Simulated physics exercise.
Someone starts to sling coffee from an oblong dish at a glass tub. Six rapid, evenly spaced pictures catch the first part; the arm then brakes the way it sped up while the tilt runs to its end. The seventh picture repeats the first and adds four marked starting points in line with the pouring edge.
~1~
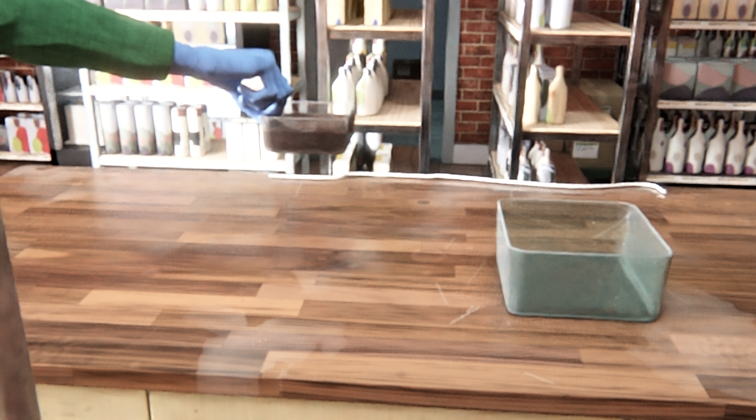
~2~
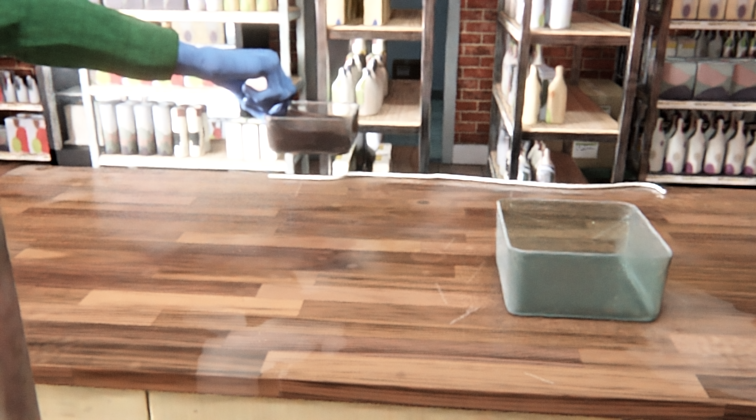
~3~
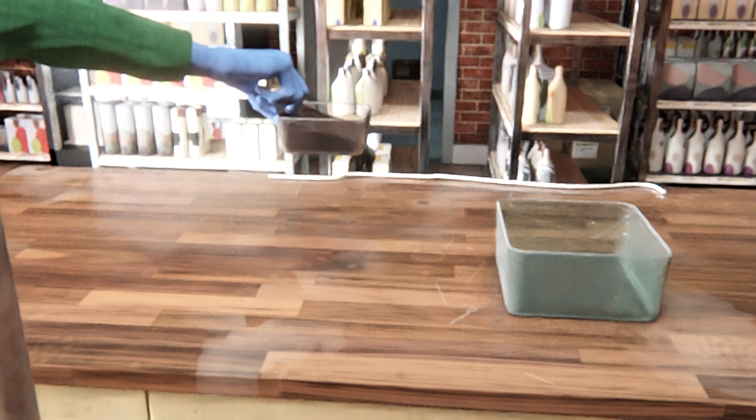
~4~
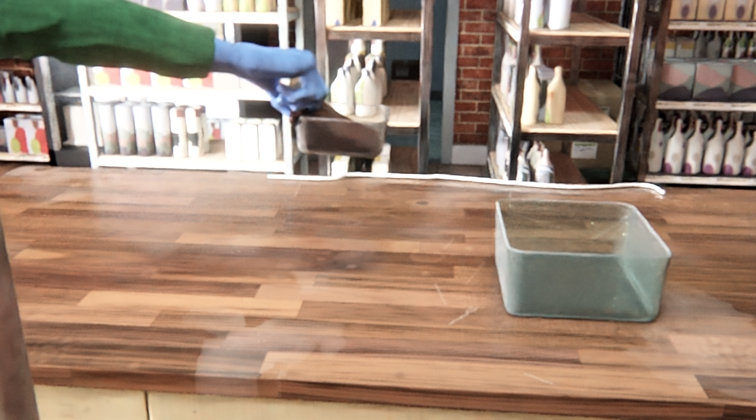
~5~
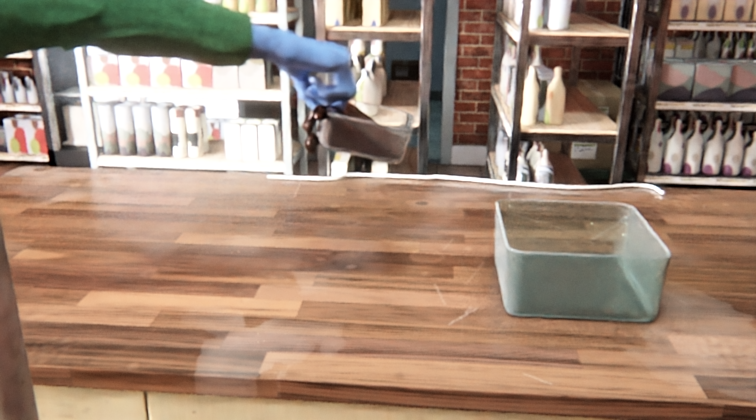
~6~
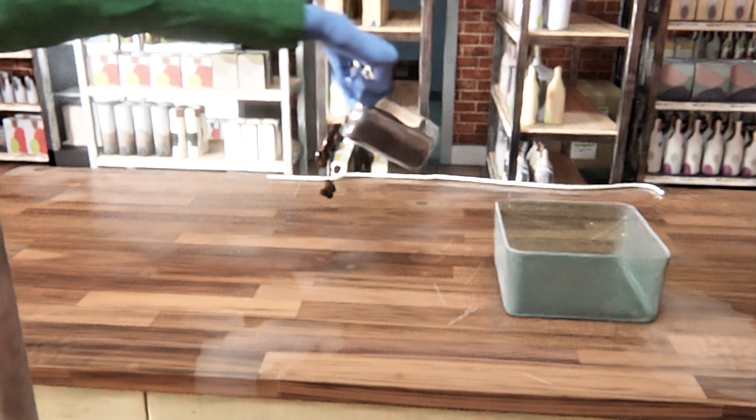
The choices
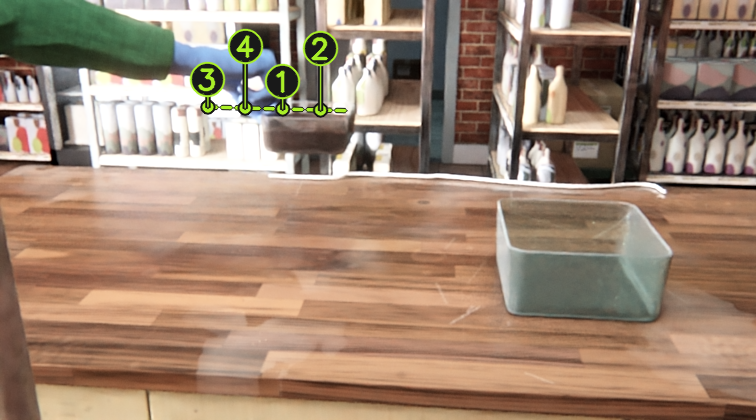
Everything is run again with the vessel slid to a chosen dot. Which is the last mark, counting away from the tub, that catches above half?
Choose 2.
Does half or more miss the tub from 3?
Yes, that goes wrong.
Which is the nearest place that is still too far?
That is place 1.
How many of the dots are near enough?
One of them.
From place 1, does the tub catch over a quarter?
Yes, clearly.
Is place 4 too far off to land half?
Yes.
In lime, 1 at (282, 109); 2 at (320, 110); 3 at (207, 107); 4 at (245, 108).
With 1, about 32 % lands in the tub, 61 % falls short and 7 % goes beside or beyond.
With 2, about 64 % lands in the tub, 27 % falls short and 9 % goes beside or beyond.
With 3, about 0 % lands in the tub, 100 % falls short.
With 4, about 0 % lands in the tub, 98 % falls short.
